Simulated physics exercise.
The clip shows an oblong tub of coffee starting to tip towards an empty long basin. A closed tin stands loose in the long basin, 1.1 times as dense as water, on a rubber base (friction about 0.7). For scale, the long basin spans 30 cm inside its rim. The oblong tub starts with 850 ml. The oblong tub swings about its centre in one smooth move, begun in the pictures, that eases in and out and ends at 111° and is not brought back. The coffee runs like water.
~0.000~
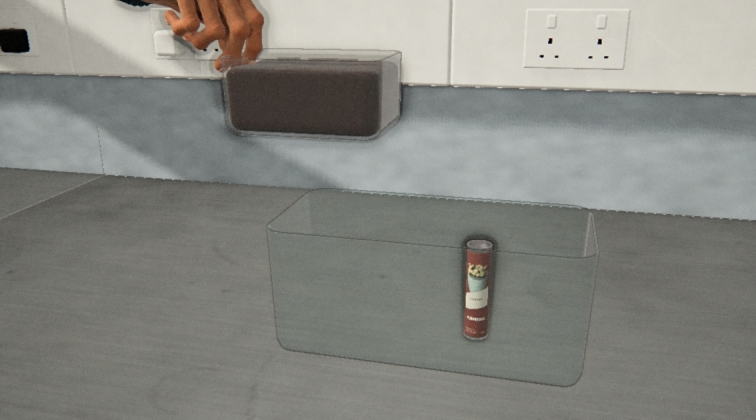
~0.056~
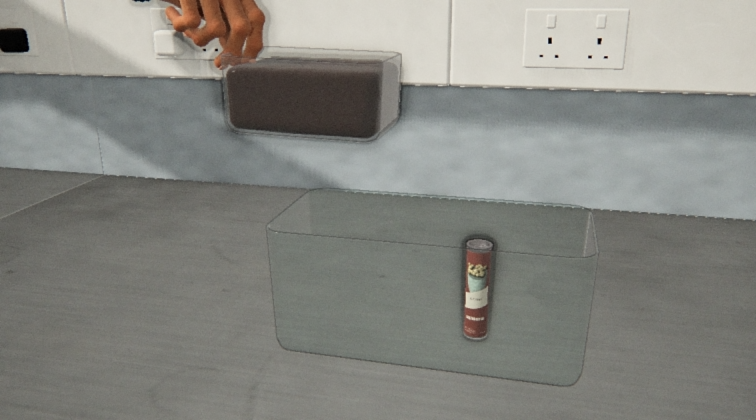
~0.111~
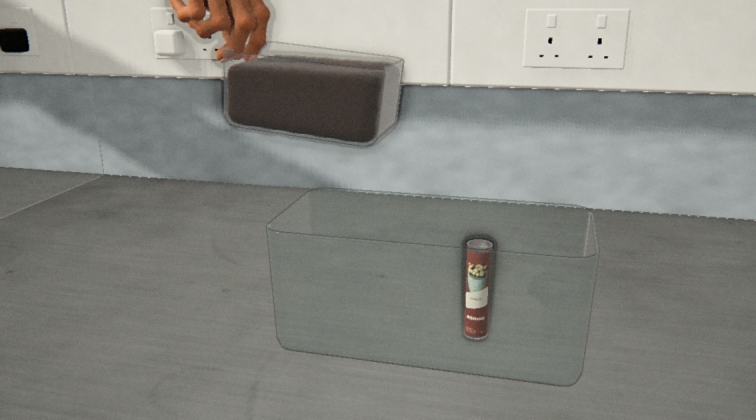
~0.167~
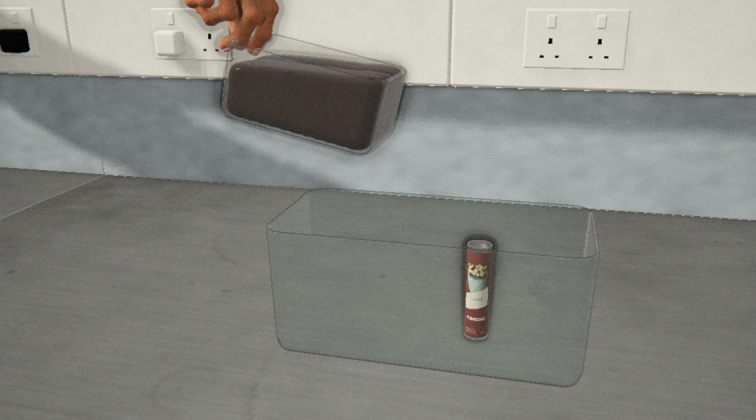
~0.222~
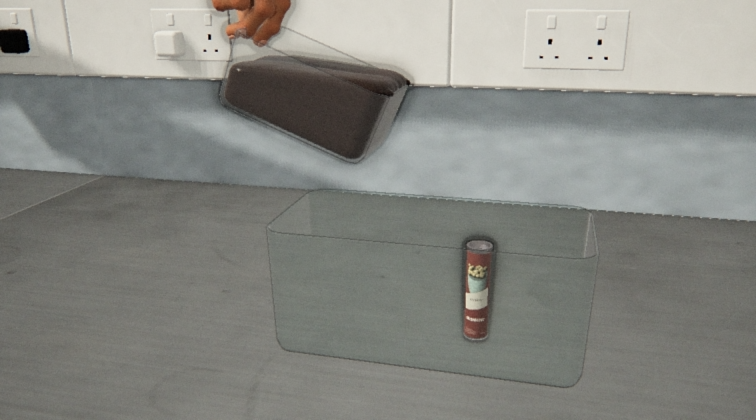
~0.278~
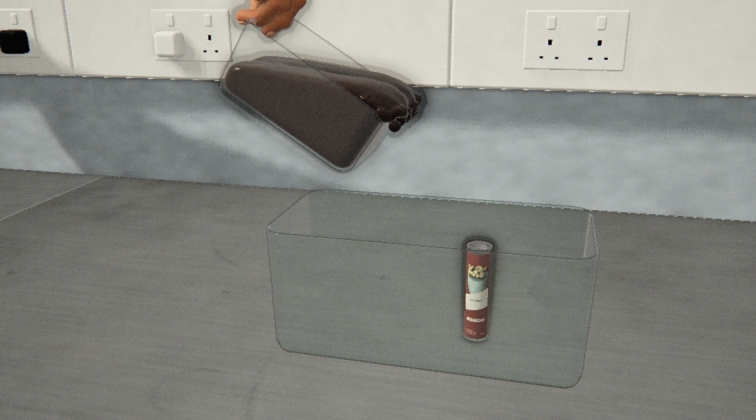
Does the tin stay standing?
The tin falls.
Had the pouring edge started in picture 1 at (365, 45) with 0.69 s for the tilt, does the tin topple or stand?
Then it falls.
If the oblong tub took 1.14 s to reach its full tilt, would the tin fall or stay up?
The tin falls.
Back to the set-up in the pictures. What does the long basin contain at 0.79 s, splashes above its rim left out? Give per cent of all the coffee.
Near 90 in a hundred.
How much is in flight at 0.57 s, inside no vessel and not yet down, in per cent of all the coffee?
Near 30 in a hundred.
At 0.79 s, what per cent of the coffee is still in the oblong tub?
Near 2 in a hundred.
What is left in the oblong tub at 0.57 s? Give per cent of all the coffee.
Near 14 in a hundred.
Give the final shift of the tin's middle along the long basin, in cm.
Some 4.0 cm.
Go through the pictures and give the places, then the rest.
In the first picture, it leans 0°; its right rim is at (391, 58); the coffee meets the walls at (246, 65) and (390, 68); the long basin's rim runs from (289, 209) to (595, 233); the tin's top is at (480, 249).
In the second picture, it leans 1°; its right rim is at (391, 60); the coffee meets the walls at (247, 63) and (391, 69).
In the third picture, it leans 6°; its right rim is at (394, 67); the coffee meets the walls at (249, 62) and (392, 71).
In the fourth picture, it leans 13°; its right rim is at (396, 78); the coffee meets the walls at (250, 61) and (396, 74).
In the fifth picture, it leans 22°; its right rim is at (397, 92); the coffee meets the walls at (250, 62) and (397, 83); 3 per cent is over the edge.
In the sixth picture, it leans 33°; its right rim is at (396, 109); the coffee meets the walls at (248, 60) and (383, 90); 9 per cent is over the edge.
Then, 0.57 s in, the tilt is 95° and 14 per cent is still to pour; the tin leans 9°.
Then, 0.79 s in, the tilt is 111° and 2 per cent is still to pour; the tin leans 56°.
Then, 1.01 s in, the tilt is 111° and 0 per cent is still to pour; the tin lies on its side.
Then, 1.26 s in, the tilt is 111° and 0 per cent is still to pour; the tin lies on its side.
Finally, the tin lies on its side.
